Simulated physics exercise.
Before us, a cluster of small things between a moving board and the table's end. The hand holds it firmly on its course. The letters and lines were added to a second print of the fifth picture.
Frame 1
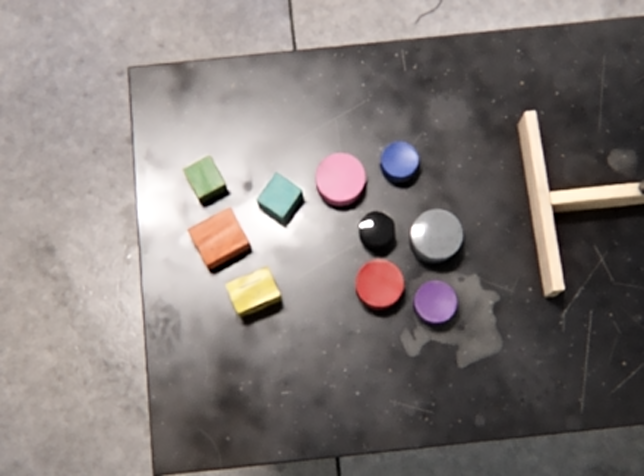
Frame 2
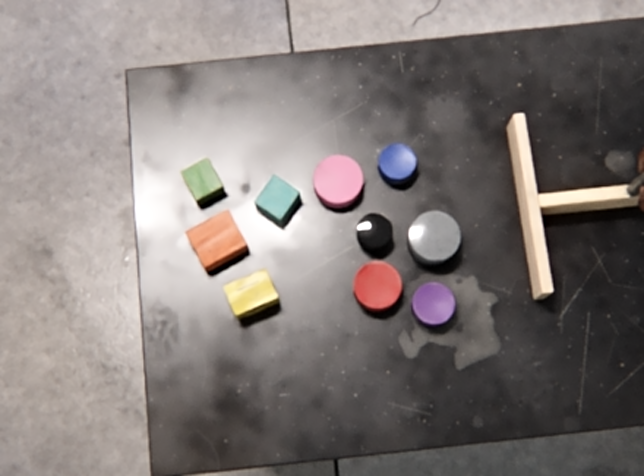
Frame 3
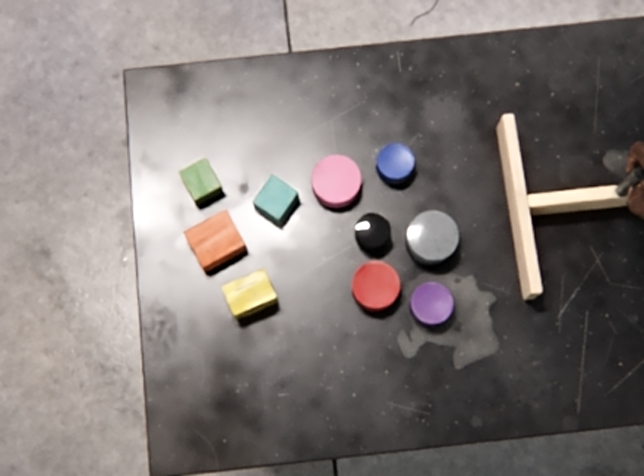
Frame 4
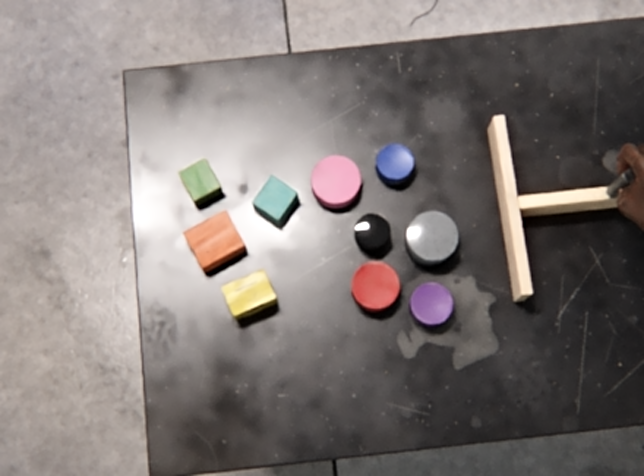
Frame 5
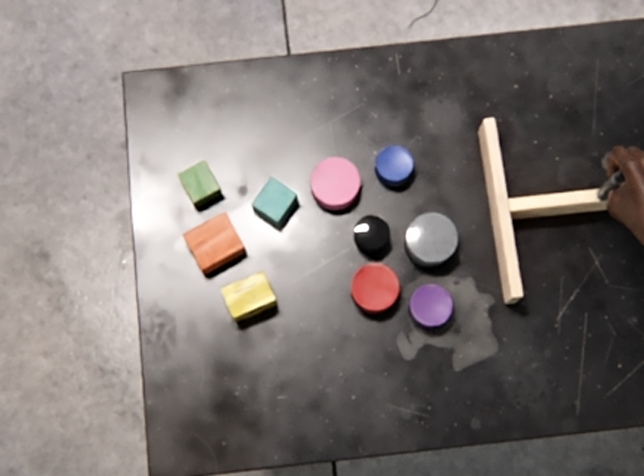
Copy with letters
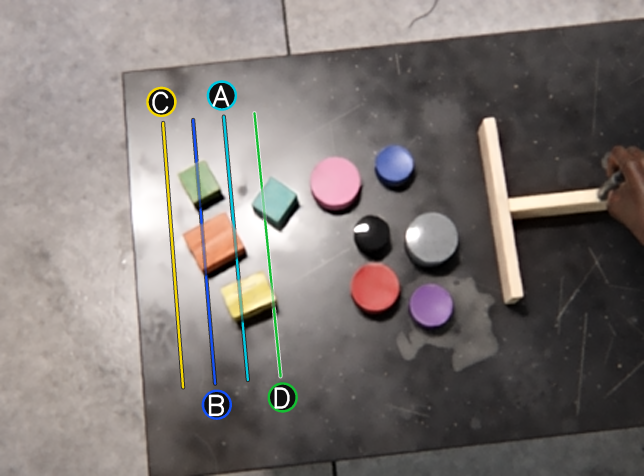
A pale wooden T-shaped board slides slowly left across a scuffed black tabletop, seen from above on a grey tiled floor. Green, orange, turquoise and yellow blocks sit at left, with pink, blue, black, grey, red and purple round pieces clustered nearer the board. A hand comes into view at the right edge, gripping the handle, while the pieces stay put and the view shifts very slightly.
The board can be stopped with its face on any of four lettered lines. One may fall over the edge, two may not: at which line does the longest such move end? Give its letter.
At B, and not beyond.
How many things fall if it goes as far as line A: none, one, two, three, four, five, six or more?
The count is none.
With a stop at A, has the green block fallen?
By then, no.
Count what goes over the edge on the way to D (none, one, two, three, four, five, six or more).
In all, none.
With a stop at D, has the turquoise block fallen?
No.
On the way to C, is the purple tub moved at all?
Yes.
On the marked copy, A at (235, 244); B at (204, 247); C at (173, 251); D at (267, 241).
Following B. Soon after the start, board (395, 217); purple tub (378, 315); blue jar (362, 168).
Later, board (288, 229); orange block (199, 247); yellow packet (208, 296).
In the end, board (204, 238); orange block (135, 252); green block (132, 169); none fallen.
As for the rest, A is within the limit but short; C drops four; D is within the limit but short.
